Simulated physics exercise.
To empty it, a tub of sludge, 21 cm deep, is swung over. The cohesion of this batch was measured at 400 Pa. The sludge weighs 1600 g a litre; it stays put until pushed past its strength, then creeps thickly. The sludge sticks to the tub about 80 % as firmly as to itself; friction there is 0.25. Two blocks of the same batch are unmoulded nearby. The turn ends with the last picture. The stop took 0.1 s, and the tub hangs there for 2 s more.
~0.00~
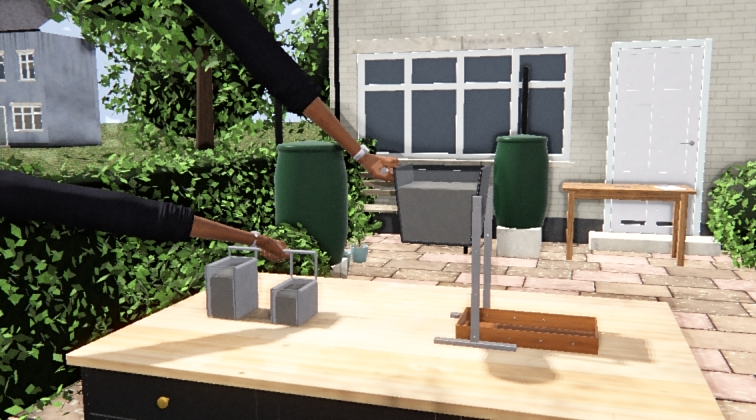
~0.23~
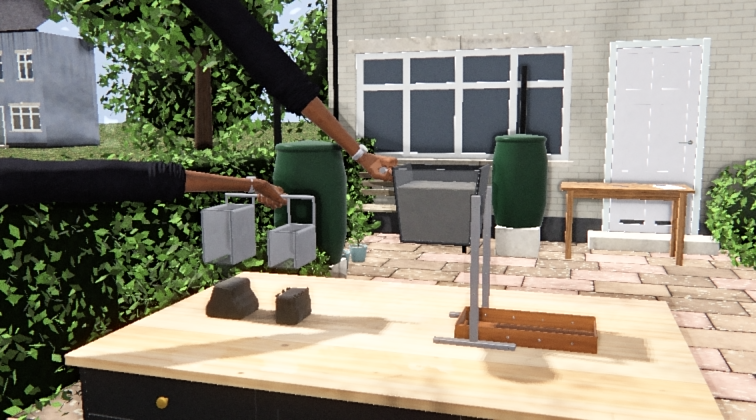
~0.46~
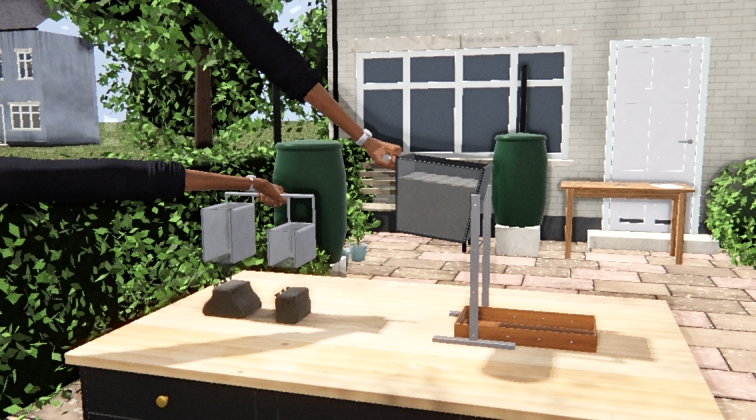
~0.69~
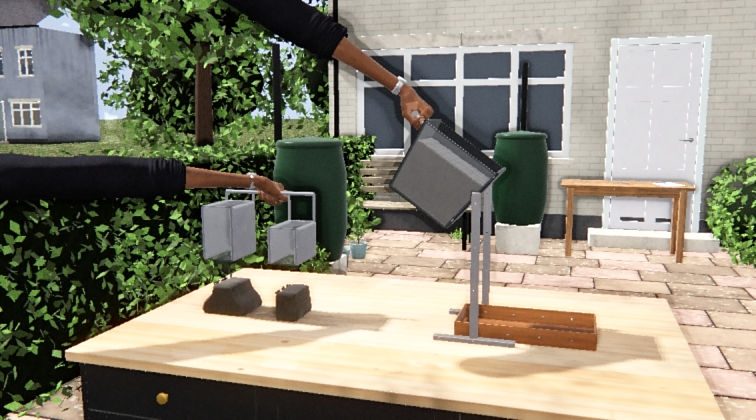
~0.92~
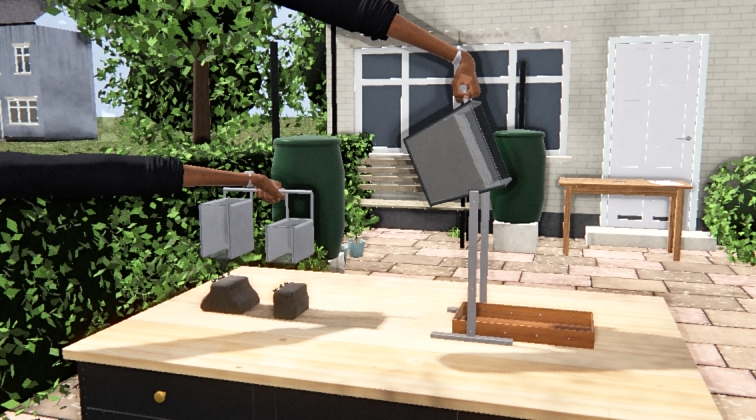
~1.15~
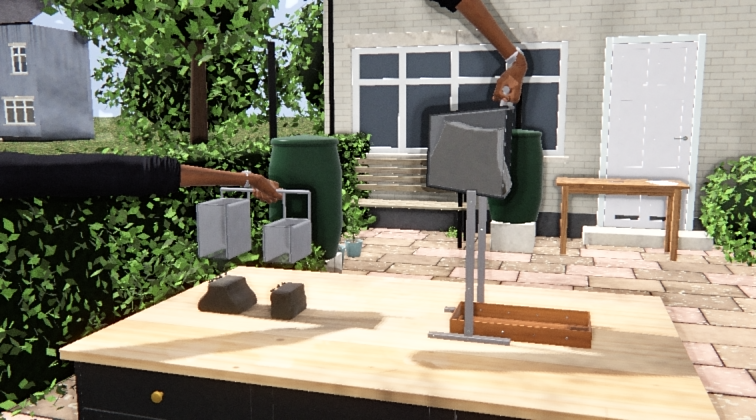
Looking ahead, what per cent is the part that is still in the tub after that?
About 37 %.
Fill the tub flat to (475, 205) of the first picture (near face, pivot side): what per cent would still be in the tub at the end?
Then about 55 %.
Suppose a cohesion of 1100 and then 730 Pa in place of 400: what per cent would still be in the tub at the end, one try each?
In turn about 100 %, 55 %.
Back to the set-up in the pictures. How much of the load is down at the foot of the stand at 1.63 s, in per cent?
Near 45 %.
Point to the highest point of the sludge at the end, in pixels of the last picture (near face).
At about (456, 166).
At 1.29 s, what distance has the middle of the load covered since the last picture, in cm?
Some 7 cm.
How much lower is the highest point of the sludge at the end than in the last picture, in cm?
Some 12 cm.
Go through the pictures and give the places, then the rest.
Handle-side rim at (396, 169), tilt 0 degrees; top of the sludge at (471, 189); blocks stand 15 cm, 9.7 cm (left to right), in the first picture.
Handle-side rim at (395, 169), tilt 0 degrees; top of the sludge at (469, 189); blocks stand 11 cm, 9.3 cm (left to right), in the second picture.
Handle-side rim at (399, 158), tilt 7 degrees; top of the sludge at (404, 178); blocks stand 10 cm, 9.3 cm (left to right), in the third picture.
Handle-side rim at (427, 122), tilt 36 degrees; top of the sludge at (421, 142); blocks stand 10 cm, 9.3 cm (left to right), in the fourth picture.
Handle-side rim at (471, 104), tilt 67 degrees; top of the sludge at (454, 117); blocks stand 10 cm, 9.3 cm (left to right), in the fifth picture.
Handle-side rim at (507, 109), tilt 91 degrees; top of the sludge at (450, 124); blocks stand 10 cm, 9.3 cm (left to right), in the sixth picture.
After 1.29 s, the tub is at 91 degrees and holds 72 %.
After 1.46 s, the tub is at 91 degrees and holds 45 %.
After 1.63 s, the tub is at 91 degrees and holds 37 %.
After 1.80 s, the tub is at 91 degrees and holds 37 %.
After 3.15 s, at the end, the tub is at 91 degrees and holds 37 %.
